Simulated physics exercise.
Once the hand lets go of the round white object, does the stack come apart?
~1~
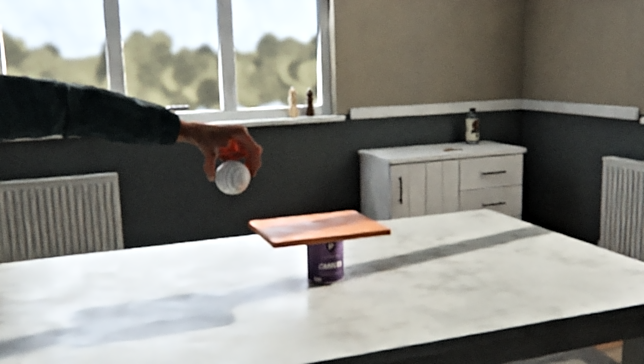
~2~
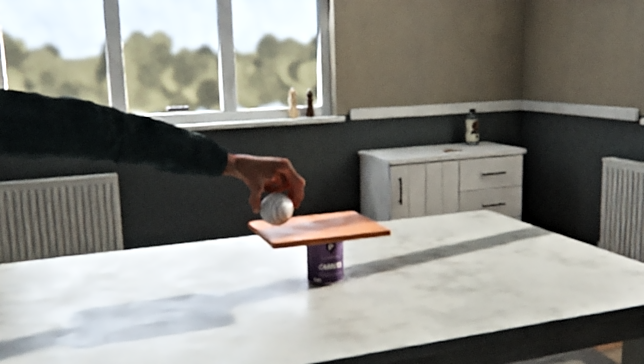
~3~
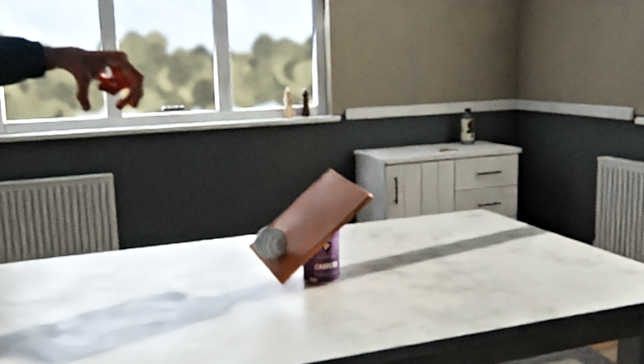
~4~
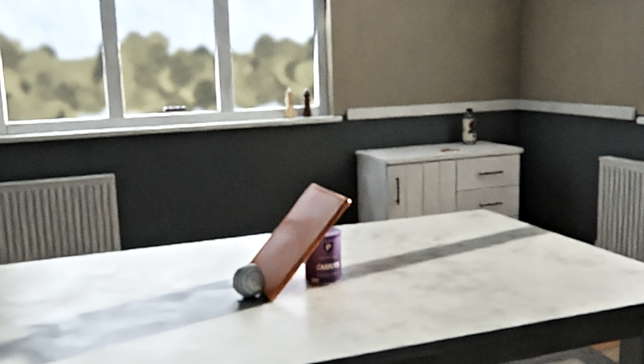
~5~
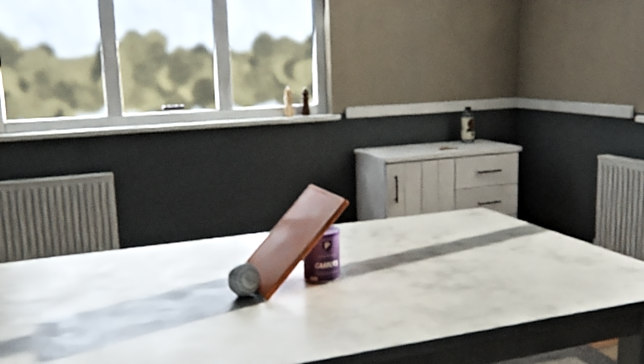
Yes, the stack gives way. The round object ends up on the table and the orange board is left tilted against the purple tin, which stays standing.
